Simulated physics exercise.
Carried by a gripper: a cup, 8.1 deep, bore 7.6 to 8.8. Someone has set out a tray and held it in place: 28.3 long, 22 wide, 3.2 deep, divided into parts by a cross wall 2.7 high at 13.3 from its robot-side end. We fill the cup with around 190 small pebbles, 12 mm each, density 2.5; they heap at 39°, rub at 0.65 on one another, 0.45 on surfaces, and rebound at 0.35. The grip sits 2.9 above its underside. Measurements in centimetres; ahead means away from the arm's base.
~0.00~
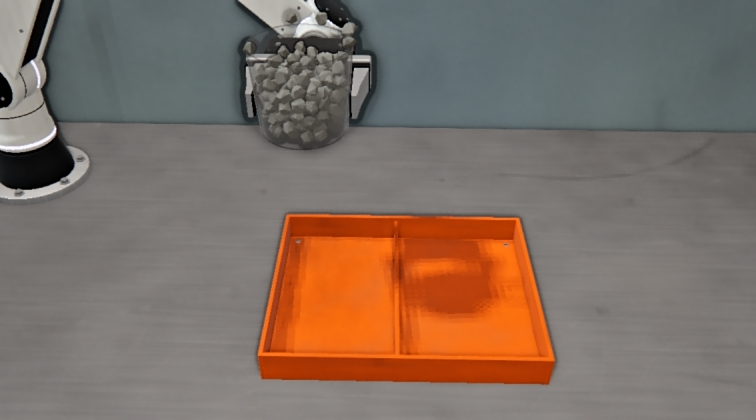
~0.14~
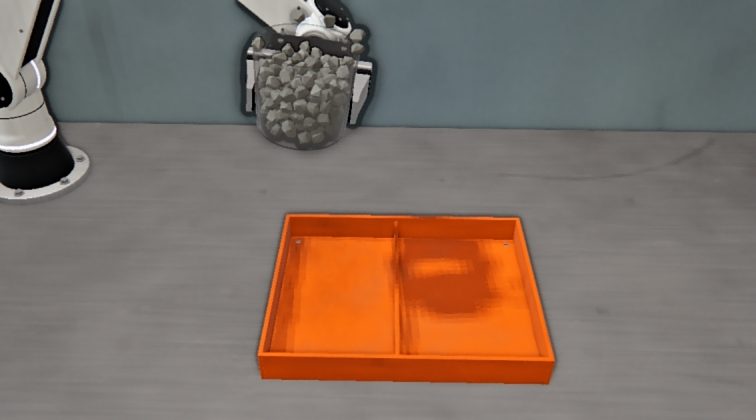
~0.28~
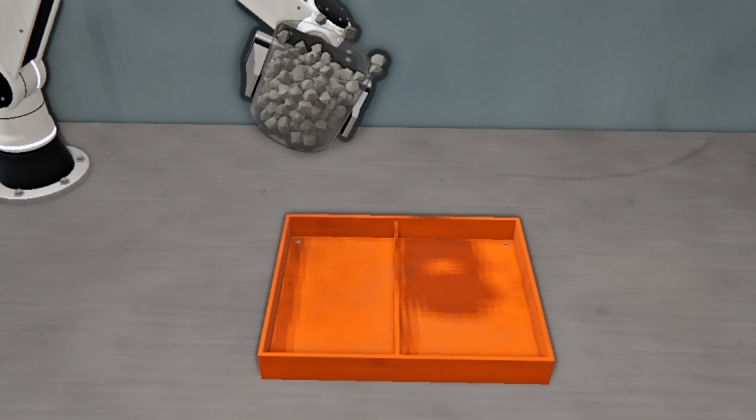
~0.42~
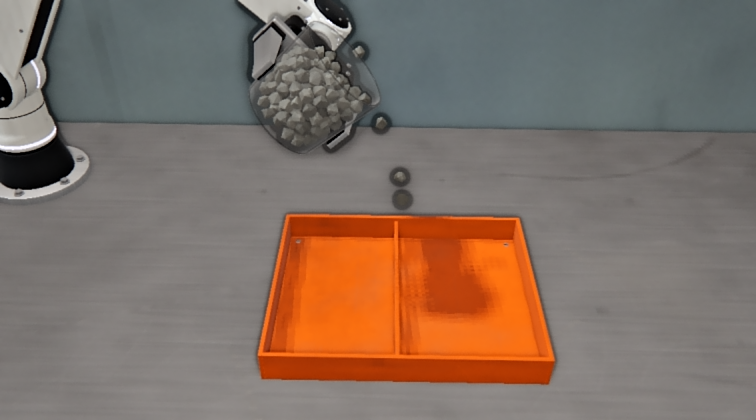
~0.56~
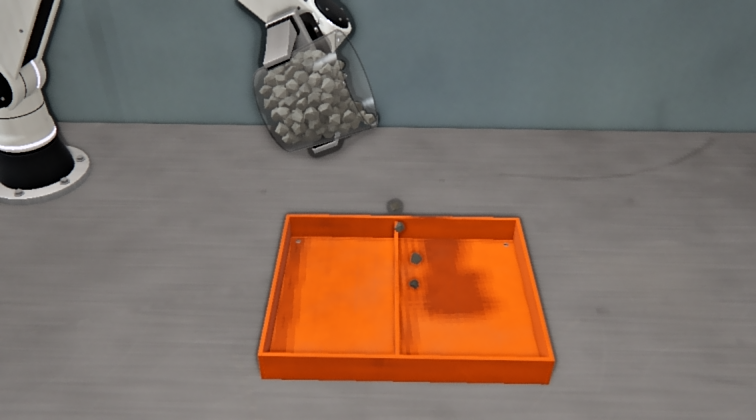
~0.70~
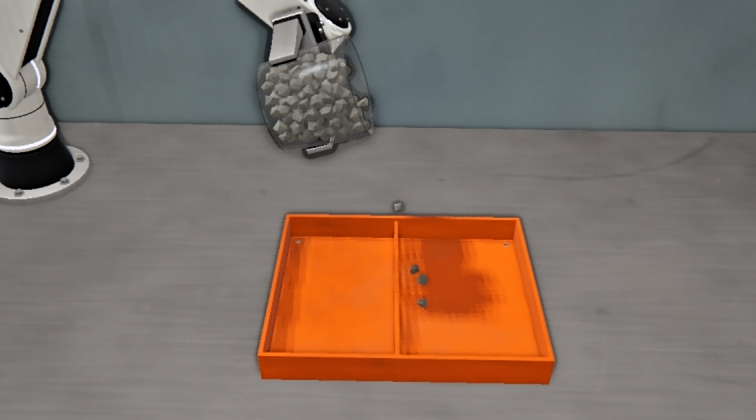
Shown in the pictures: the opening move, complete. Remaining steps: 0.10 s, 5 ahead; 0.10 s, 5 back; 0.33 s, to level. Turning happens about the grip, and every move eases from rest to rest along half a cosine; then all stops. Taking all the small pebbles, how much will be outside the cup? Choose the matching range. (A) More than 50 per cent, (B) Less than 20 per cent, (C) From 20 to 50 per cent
(A) More than 50 per cent.
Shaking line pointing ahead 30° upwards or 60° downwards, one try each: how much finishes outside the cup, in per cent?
I'd say close to 95 percent for the first and close to 15 percent for the second.
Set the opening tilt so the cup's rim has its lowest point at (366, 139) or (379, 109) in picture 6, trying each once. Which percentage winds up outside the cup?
Estimates in order: 95 % and 30 %.
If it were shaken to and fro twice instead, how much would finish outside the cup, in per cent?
80 per cent or so.
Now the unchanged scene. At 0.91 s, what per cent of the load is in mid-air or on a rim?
It amounts to roughly 43 in a hundred.
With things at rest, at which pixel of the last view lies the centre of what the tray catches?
Approximately (460, 294) in pixels.
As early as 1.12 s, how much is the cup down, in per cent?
Share out: Near 60 %.
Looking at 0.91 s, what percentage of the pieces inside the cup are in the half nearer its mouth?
Around 80 per cent of it.
After 0.91 s, tilted 73° forward, highest piece 28 above the table; 104 in the cup, 3 in the far-side part, 1 on the table or floor, 81 in flight or on a rim.
After 1.12 s, tilted 17° forward, highest piece 29 above the table; 88 in the far-side part, 71 in the cup, 14 on the table or floor, 10 in the robot-side part, 6 in flight or on a rim.
After 1.43 s, level, highest piece 28 above the table; 91 in the far-side part, 71 in the cup, 17 on the table or floor, 10 in the robot-side part.
After 2.48 s, level, highest piece 28 above the table; 91 in the far-side part, 71 in the cup, 17 on the table or floor, 10 in the robot-side part.
At rest, 91 in the far-side part, 71 in the cup, 17 on the table or floor, 10 in the robot-side part. That is 62 % outside the cup.
